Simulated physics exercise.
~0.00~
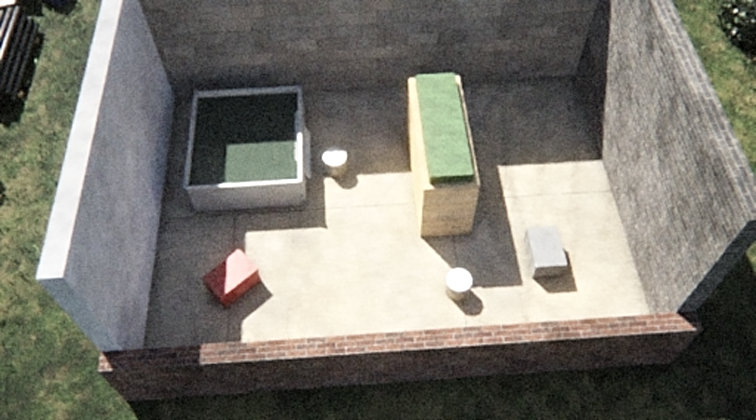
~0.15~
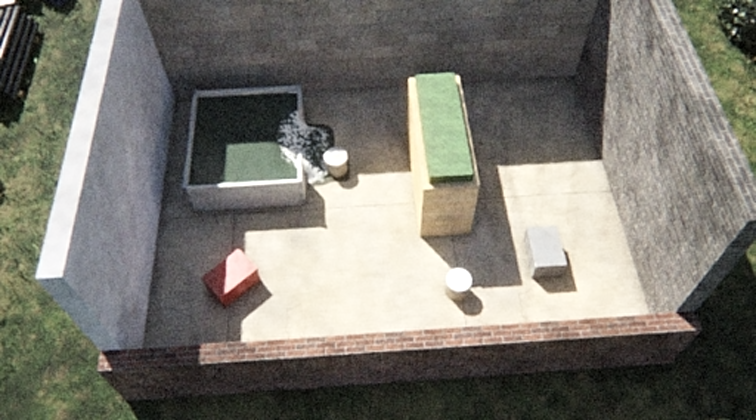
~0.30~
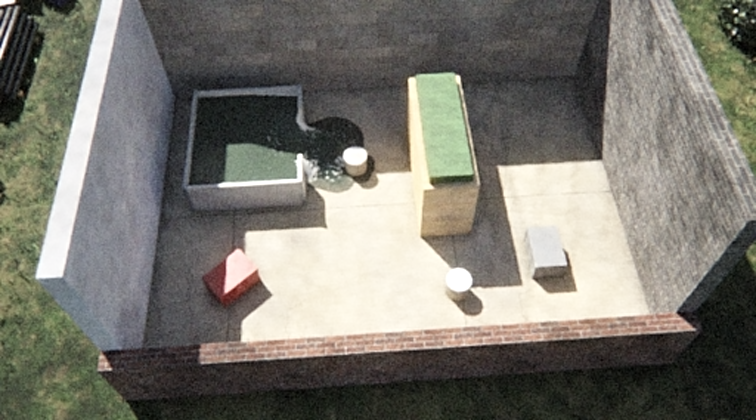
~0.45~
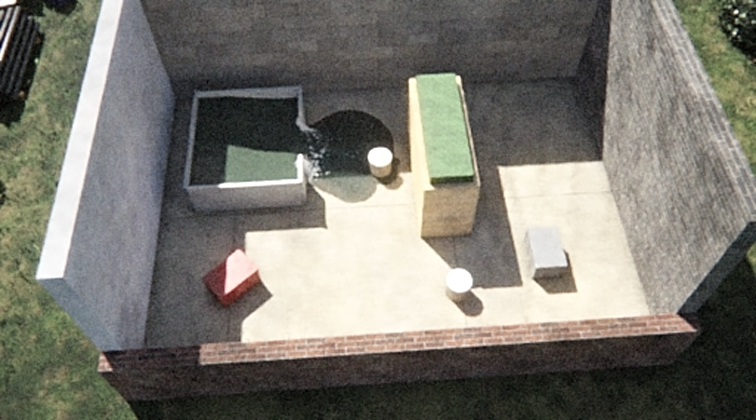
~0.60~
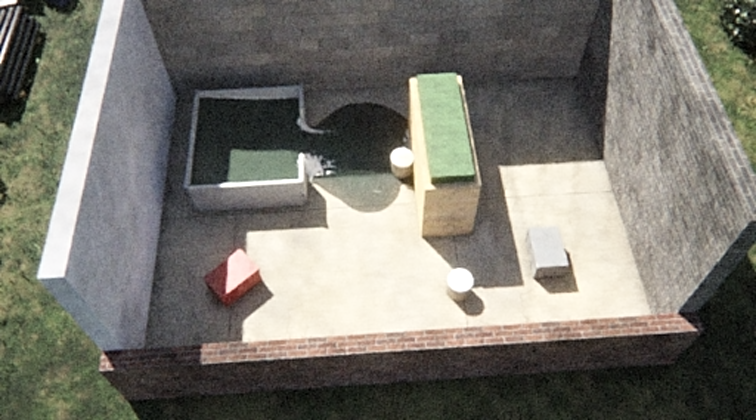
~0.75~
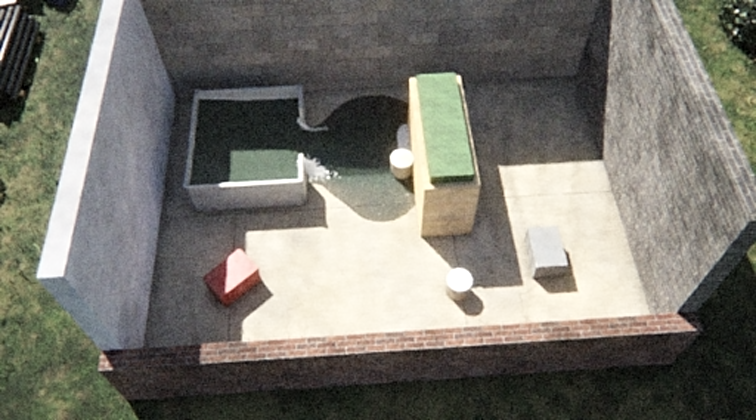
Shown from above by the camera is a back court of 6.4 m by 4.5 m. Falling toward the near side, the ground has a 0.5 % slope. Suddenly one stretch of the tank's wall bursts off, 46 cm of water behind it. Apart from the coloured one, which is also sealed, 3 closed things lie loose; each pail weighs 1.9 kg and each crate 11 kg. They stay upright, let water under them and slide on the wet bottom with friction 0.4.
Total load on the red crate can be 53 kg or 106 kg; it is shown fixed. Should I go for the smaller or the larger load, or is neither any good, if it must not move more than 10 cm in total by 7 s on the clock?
The smaller is fine.
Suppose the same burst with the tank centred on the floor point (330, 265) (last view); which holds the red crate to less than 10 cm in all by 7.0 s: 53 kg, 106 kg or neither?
Well, then the lighter one is plenty.
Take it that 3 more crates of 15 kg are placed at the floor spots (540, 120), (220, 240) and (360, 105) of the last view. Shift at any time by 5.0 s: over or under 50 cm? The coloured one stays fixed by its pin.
First one went beyond, second stayed within, third went beyond.
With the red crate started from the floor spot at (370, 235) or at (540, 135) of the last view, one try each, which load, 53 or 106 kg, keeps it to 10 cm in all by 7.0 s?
Try 1: Lesser mass sufficient. Try 2: Lesser mass sufficient.
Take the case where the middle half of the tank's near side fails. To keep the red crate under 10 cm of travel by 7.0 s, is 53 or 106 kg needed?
Then you need the heavier mass.
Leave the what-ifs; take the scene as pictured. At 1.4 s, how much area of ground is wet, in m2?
My estimate is roughly 8.0 m2.
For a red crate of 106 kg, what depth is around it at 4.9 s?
About 2 cm.
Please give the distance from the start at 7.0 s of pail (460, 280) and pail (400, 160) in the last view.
Net shift, one by one: 80 cm / 200 cm.
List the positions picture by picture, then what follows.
In the first picture, the red crate at (230, 273), on the bottom; water covers 2.6 m2; 0 of 4 have shifted.
In the second picture, the red crate at (230, 273) rests on the ground; water covers 3.0 m2; 0 of 4 have shifted.
In the third picture, the red crate at (230, 273), on the bottom; 3.6 m2 under water; 1 of 4 have shifted.
In the fourth picture, the red crate at (230, 273) rests on the ground; 4.3 m2 under water; 1 of 4 have shifted.
In the fifth picture, the red crate at (231, 273) rests on the ground; 5.0 m2 under water; 1 of 4 have shifted.
In the sixth picture, the red crate at (230, 273), on the bottom; water covers 5.6 m2; 1 of 4 have shifted.
After 1.4 s the red crate would be 0 cm from its start with 53 kg and 0 cm from its start with 106 kg; 0 cm of water round it then.
After 3.1 s the red crate would be 0 cm from its start with 53 kg and 0 cm from its start with 106 kg; 0 cm of water round it then.
After 4.9 s the red crate would be 0 cm from its start with 53 kg and 0 cm from its start with 106 kg; 2 cm of water round it then.
After 7.0 s the red crate would be 0 cm from its start with 53 kg and 0 cm from its start with 106 kg; 3 cm of water round it then.
